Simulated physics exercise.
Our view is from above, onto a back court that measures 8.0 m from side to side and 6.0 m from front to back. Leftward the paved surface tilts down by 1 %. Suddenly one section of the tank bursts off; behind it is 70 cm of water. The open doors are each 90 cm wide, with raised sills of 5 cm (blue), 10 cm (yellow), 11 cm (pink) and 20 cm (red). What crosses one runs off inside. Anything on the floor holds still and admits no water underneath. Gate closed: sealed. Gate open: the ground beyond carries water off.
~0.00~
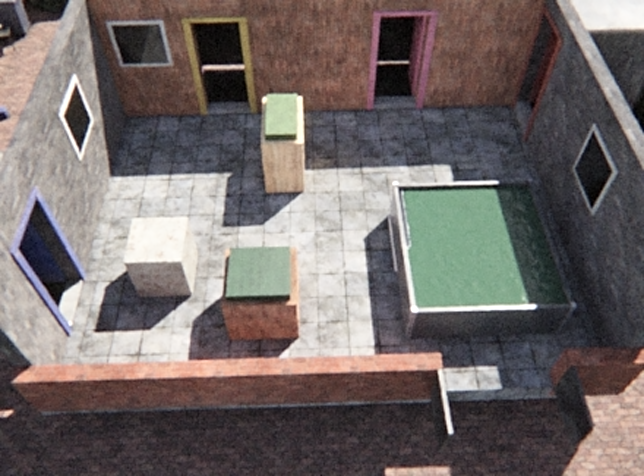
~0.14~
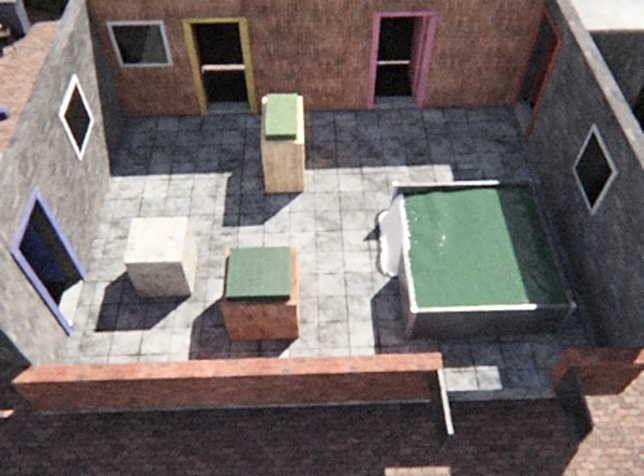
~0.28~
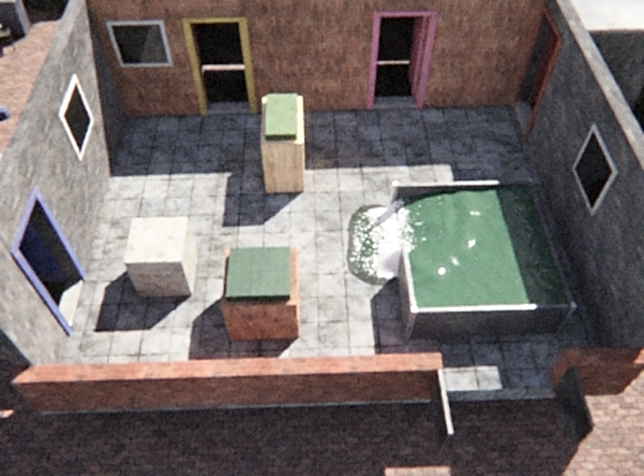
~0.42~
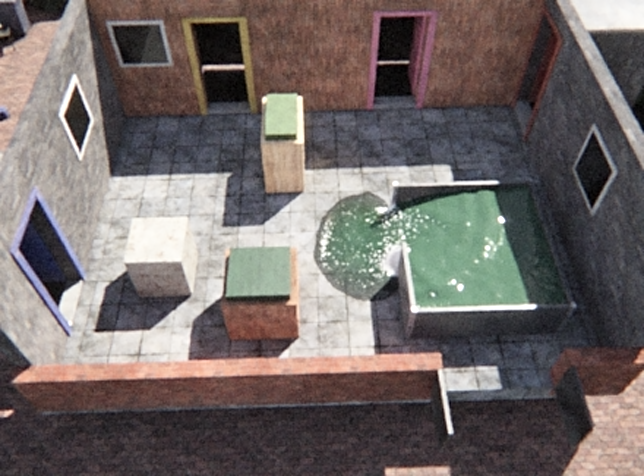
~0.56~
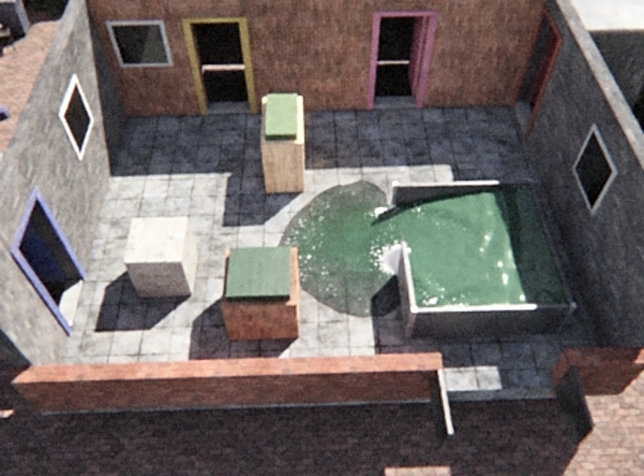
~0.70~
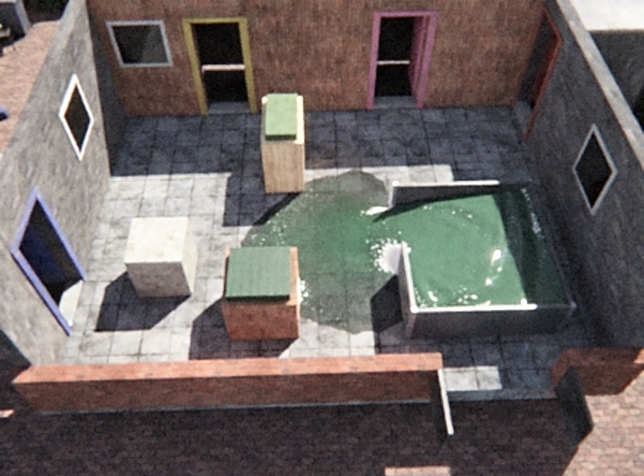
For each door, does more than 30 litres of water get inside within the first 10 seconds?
In order: The blue door overshoots the limit, the yellow door undershoots the limit, the pink door undershoots the limit, the red door undershoots the limit.
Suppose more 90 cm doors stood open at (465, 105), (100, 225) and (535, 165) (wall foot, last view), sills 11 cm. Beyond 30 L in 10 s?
Note, doorways in listed order: Stays short, goes beyond, stays short.
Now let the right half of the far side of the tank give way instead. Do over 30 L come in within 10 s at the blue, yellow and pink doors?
So blue ends up short of it, yellow short of it, pink past the limit.
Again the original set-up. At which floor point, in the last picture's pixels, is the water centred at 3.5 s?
Around (328, 245) in the last picture.
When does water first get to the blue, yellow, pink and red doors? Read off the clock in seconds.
So blue at 2.4 s, yellow at 2.6 s, pink at 2.6 s, and red at 4.5 s.
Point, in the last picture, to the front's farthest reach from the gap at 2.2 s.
About pixel (117, 153).
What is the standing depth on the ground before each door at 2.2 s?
Door by door, in cm: Blue reads 1, yellow reads 0, pink reads 0, red reads 0.
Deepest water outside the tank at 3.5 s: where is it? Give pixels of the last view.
Near (125, 122).
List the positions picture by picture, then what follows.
Still water, 70 cm deep, in the tank at (476, 243), in the first frame.
The front is at (385, 215), 0.7 m from the gap at (398, 235); 0.3 m2 of floor is under water; 70 cm left at the back of the tank, in the second frame.
Water pours out at (398, 235) and has run 0.9 m, to (364, 210); typically 12 cm deep outside, 70 cm at the tank's back, in the third frame.
The front is at (318, 255), 1.4 m from the gap at (398, 236); 2.2 m2 of floor is under water; 70 cm left at the back of the tank, in the fourth frame.
The front is at a hidden place, 1.9 m from the gap at (398, 236); 3.8 m2 of floor is under water; 68 cm left at the back of the tank, in the fifth frame.
The front is at a hidden place, 2.5 m from the gap at (398, 235); 5.5 m2 of floor is under water; 62 cm left at the back of the tank, in the sixth frame.
After 1.4 s water covers 25 % of the floor and is deepest (42 cm) near (388, 239); blue door not reached, yellow door not reached, pink door not reached, red door not reached.
After 2.2 s water covers 45 % of the floor and is deepest (44 cm) near (206, 271); blue door not reached, yellow door not reached, pink door not reached, red door not reached.
After 3.5 s water covers 65 % of the floor and is deepest (40 cm) near (125, 122); blue door 6 cm at the sill, 0 L in, yellow door 3 cm at the sill, 0 L in, pink door 4 cm at the sill, 0 L in, red door not reached.
After 6.0 s water covers 85 % of the floor and is deepest (20 cm) near (124, 128); blue door 10 cm at the sill, 11 L in, yellow door 8 cm at the sill, 6 L in, pink door 5 cm at the sill, 0 L in, red door 4 cm at the sill, 0 L in.
After 10.0 s water covers 100 % of the floor and is deepest (15 cm) near (73, 323); blue door 13 cm at the sill, 106 L in, yellow door 9 cm at the sill, 6 L in, pink door 5 cm at the sill, 0 L in, red door 6 cm at the sill, 0 L in.
